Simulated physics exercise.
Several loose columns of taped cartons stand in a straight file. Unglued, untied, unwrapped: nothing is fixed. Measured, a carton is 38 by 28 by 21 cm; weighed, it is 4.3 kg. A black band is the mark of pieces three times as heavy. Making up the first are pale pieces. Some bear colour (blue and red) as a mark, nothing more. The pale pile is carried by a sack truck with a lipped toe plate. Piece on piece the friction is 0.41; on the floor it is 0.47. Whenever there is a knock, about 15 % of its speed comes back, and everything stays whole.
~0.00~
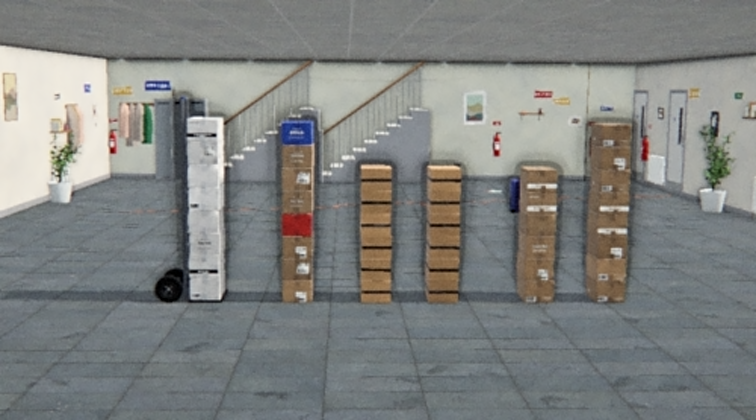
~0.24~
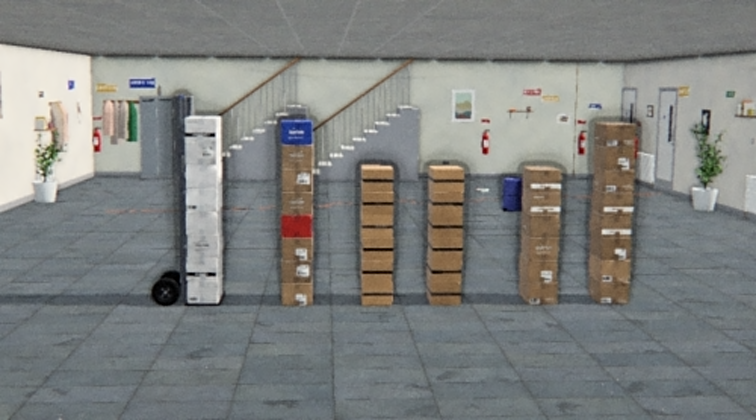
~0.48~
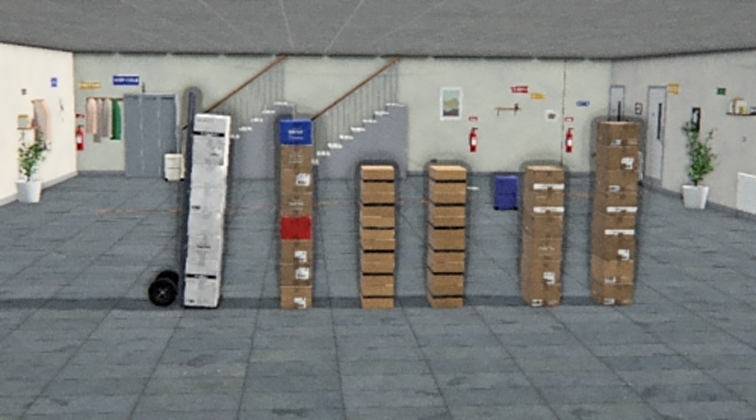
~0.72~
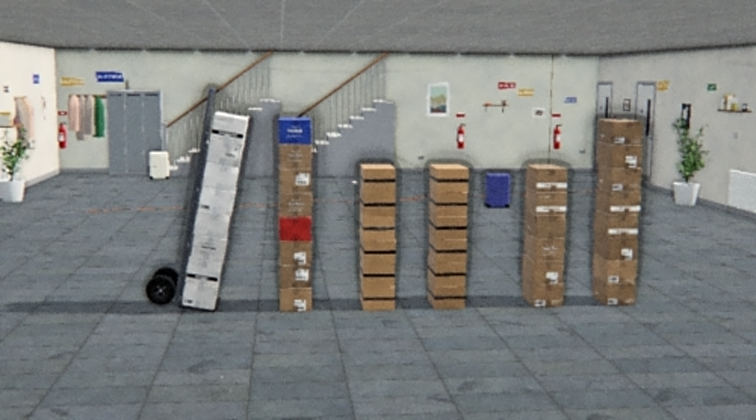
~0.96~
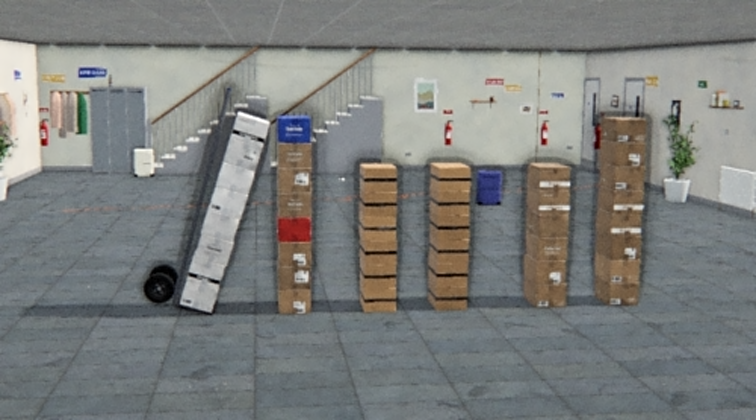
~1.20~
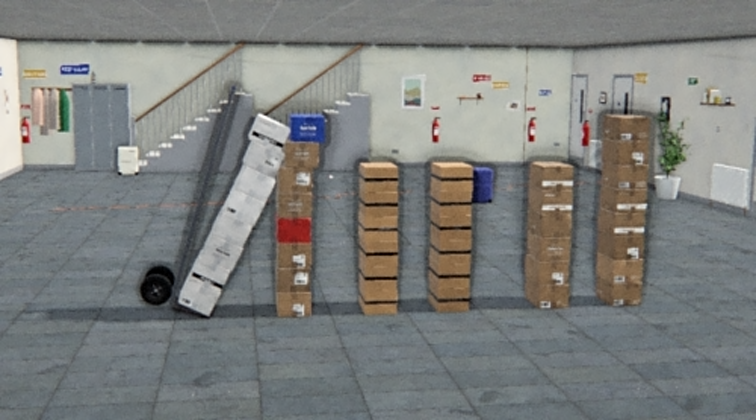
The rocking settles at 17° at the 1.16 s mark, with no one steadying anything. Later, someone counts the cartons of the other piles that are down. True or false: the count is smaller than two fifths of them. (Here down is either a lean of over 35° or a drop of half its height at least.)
False.
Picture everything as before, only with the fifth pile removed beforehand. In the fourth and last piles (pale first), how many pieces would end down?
In that case fourth pile: 5; last pile: 0.
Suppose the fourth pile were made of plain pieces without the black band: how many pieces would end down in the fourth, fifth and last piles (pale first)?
Fourth 6, fifth 5, last 7.
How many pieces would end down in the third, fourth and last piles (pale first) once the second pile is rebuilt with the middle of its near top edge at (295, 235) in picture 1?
Result: Third pile 0, fourth pile 0, last pile 0.
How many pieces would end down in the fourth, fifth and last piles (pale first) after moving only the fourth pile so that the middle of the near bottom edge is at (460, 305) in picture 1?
Per pile - fourth: 6, fifth: 6, last: 8.
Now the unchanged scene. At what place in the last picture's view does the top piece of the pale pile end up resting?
In the last view it ends up close to (386, 233).
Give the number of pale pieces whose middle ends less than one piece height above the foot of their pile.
The number you get is 3.
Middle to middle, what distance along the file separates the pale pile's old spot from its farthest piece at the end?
Something like 170 cm along the file.
Around 1.74 s, 8 of the pale pile down; 1 of the 34 other cartons down; blue carton tipped 26°, 11 cm lower; red carton tipped 26°.
Around 2.64 s, 8 of the pale pile down; 8 of the 34 other cartons down; blue carton on its side; red carton tipped 32°, 21 cm lower.
Around 3.36 s, 8 of the pale pile down; 20 of the 34 other cartons down; red carton tipped 46°, 37 cm lower; blue carton tipped 35°, 78 cm lower.
Around 4.16 s, 8 of the pale pile down; 32 of the 34 other cartons down; blue carton tipped 45°, 1.04 m lower; red carton tipped 45°, 37 cm lower.
Finally (5.5 s), 8 of the pale pile down; 32 of the 34 other cartons down; blue carton tipped 45°, 1.04 m lower; red carton tipped 45°, 37 cm lower. That is 94 per cent. Seen by the last camera, middles, blue carton near (556, 242), red carton near (403, 267).
